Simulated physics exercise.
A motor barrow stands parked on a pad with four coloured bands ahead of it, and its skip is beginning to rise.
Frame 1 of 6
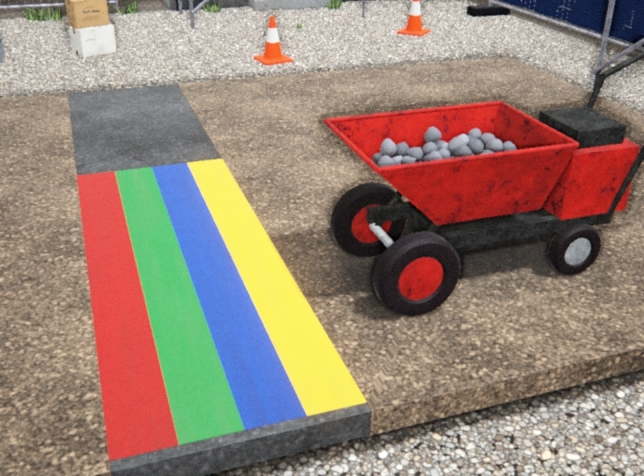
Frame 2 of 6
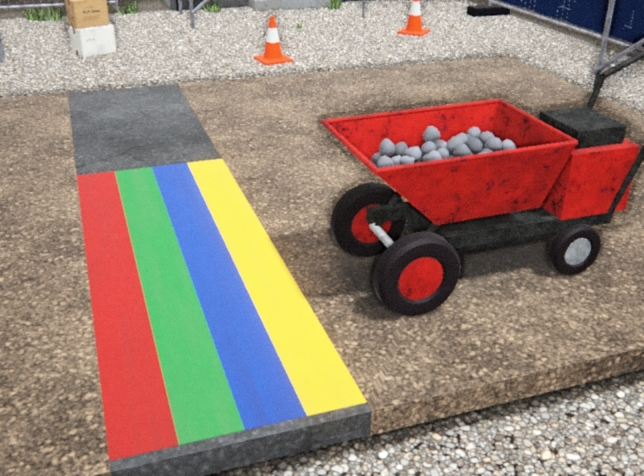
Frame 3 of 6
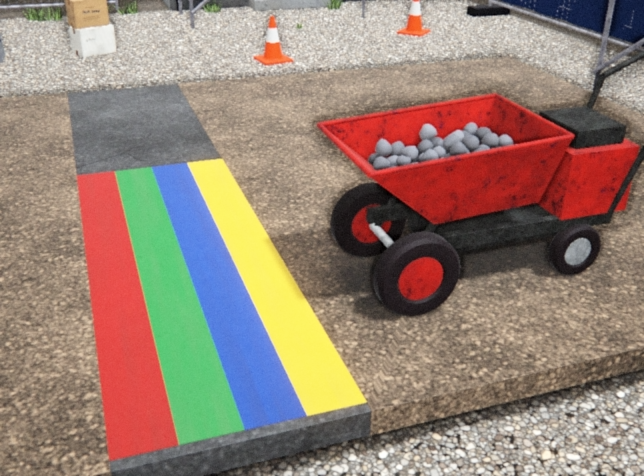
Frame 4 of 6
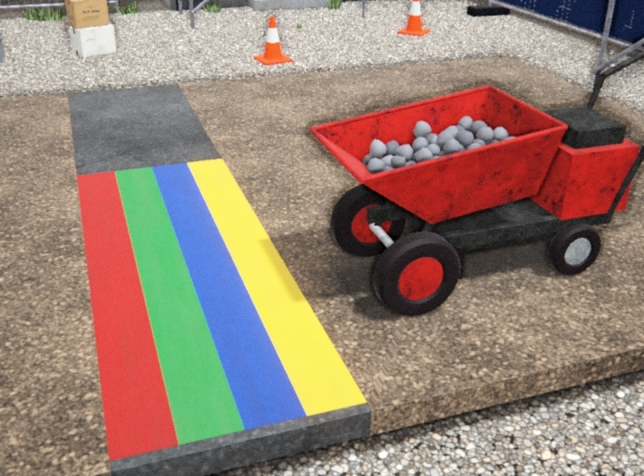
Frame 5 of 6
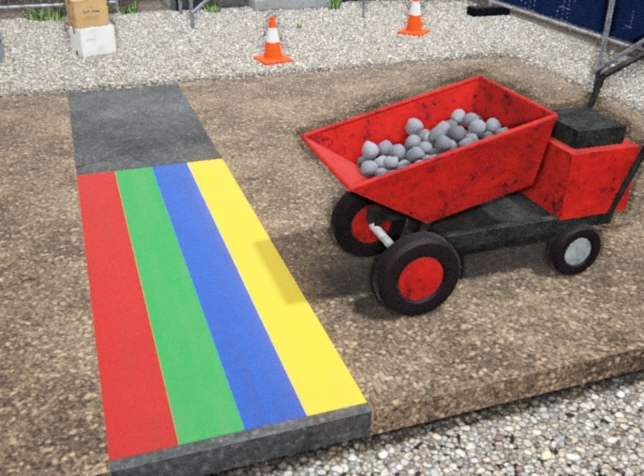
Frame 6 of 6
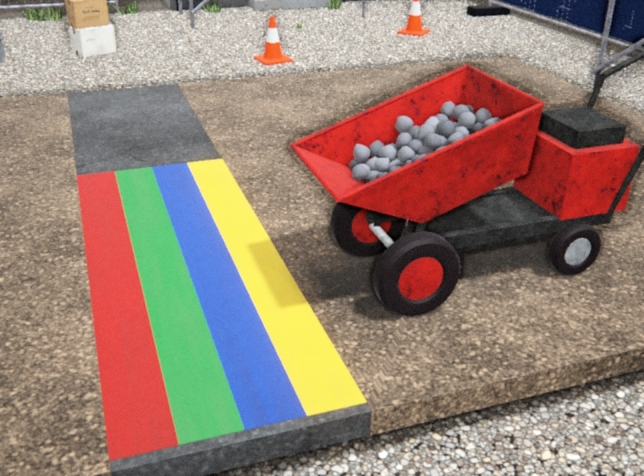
A red barrow's skip, loaded with round grey stones, tilted slowly toward the left while its wheels stayed still beside a pad striped red, green, blue and yellow, and the stones stayed inside.
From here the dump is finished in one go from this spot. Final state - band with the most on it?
Blue band.
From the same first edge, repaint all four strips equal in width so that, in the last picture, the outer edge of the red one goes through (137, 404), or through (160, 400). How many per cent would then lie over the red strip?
In turn, 20 and 20 in a hundred.
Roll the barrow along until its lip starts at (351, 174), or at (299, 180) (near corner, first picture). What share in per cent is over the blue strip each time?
The shares come out close to 30 and 0 per cent, in that order.
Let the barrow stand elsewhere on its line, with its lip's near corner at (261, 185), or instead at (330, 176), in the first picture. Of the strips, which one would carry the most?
Case 1 - red; case 2 - green.
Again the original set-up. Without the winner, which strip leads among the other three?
That green strip.
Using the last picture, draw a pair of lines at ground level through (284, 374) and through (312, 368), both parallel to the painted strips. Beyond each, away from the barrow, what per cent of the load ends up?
Close to 70 per cent, then close to 80 per cent.
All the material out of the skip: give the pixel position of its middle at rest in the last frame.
I'd mark it at roughly (205, 307).
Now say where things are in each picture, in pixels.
Lip of the skip near (378, 170), level; top of the load near (466, 159), round cobbles; yellow strip near (313, 363); blue strip near (256, 374); green strip near (197, 386); red strip near (135, 399), in the first picture.
Lip of the skip near (376, 172), level; top of the load near (465, 158), in the second picture.
Lip of the skip near (370, 175), tipped barely; top of the load near (472, 143), in the third picture.
Lip of the skip near (361, 181), tipped a little; top of the load near (479, 148), in the fourth picture.
Lip of the skip near (350, 189), tipped a little; top of the load near (472, 141), in the fifth picture.
Lip of the skip near (338, 200), tipped clearly; top of the load near (467, 120); yellow strip near (313, 363); blue strip near (256, 374); green strip near (197, 386); red strip near (135, 399), in the sixth picture.
Shortly afterwards, skip tipped steeply; the whole lot in the skip.
Next, skip tipped right over; the bulk in the skip; a little over the yellow strip; near a quarter over the blue strip.
Some moments later, skip tipped right over; near a quarter in the skip; a little over the yellow strip; near a third over the blue strip; near a quarter over the green strip; a little over the red strip; only a few off the paint.
In the end, skip tipped right over; near a quarter in the skip; a little over the yellow strip; near a third over the blue strip; near a quarter over the green strip; a little over the red strip; a little off the paint.
